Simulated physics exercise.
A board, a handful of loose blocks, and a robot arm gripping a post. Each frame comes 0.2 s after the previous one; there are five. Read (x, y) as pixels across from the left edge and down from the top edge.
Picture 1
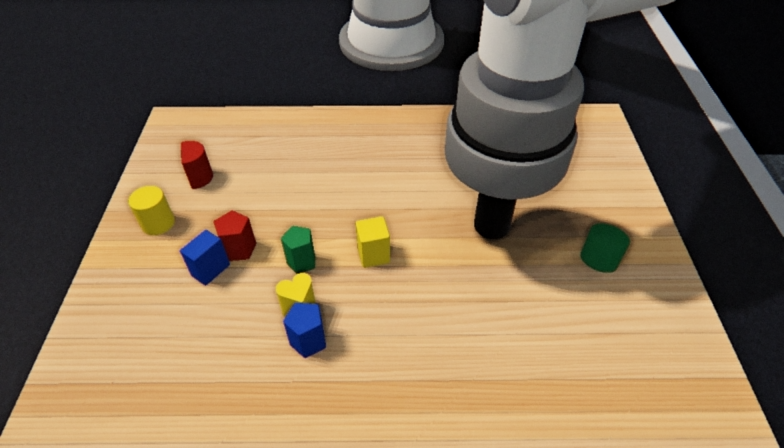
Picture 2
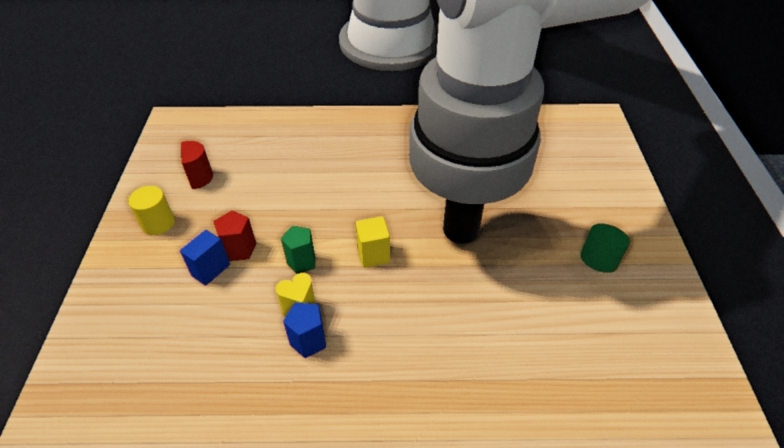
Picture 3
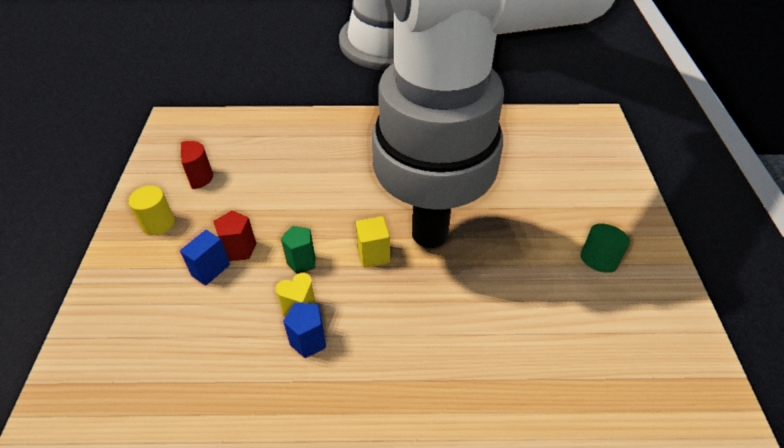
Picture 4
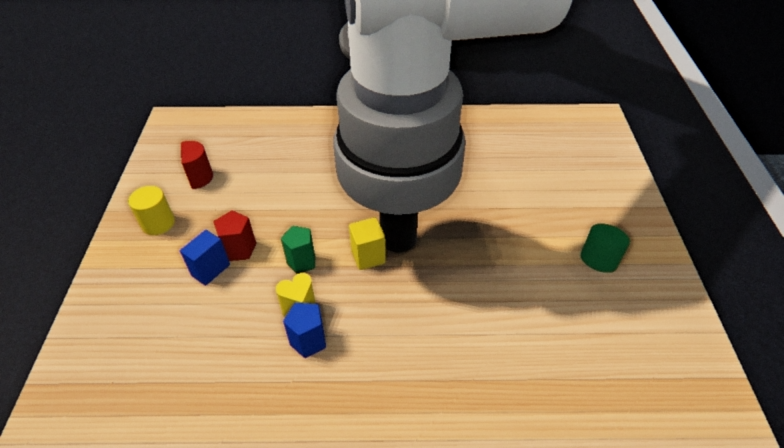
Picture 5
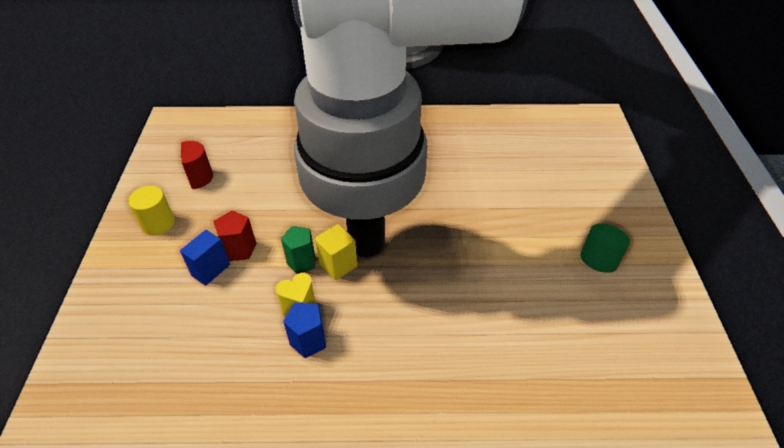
A robot arm moves its black post left and pushes the yellow square block left.
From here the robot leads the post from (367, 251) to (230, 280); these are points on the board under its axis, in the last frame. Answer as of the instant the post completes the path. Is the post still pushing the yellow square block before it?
No.
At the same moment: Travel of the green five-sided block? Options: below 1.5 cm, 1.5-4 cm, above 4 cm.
Long: Over 4 cm.
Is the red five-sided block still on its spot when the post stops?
I expect not.
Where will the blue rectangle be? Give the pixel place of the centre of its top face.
At roughly (169, 242).
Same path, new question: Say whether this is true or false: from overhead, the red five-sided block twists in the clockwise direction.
It is true.
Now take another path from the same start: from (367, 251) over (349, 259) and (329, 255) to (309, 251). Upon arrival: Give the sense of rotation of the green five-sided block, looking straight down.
It goes round the way clock hands do.
The first path, step by step. One third of the way, post at (320, 253); green five-sided block at (282, 239), turned 50° clockwise; yellow square block at (295, 259).
Two thirds of the way, post at (275, 263); red five-sided block at (226, 221), turned 20° clockwise; green five-sided block at (237, 242), turned 90° clockwise; yellow square block at (267, 274), turned 70° anticlockwise.
At the end, post at (228, 273); blue rectangle at (169, 242), turned 35° anticlockwise; red five-sided block at (215, 217), turned 75° clockwise; green five-sided block at (195, 242), turned 115° clockwise; yellow square block at (267, 274), turned 70° anticlockwise.
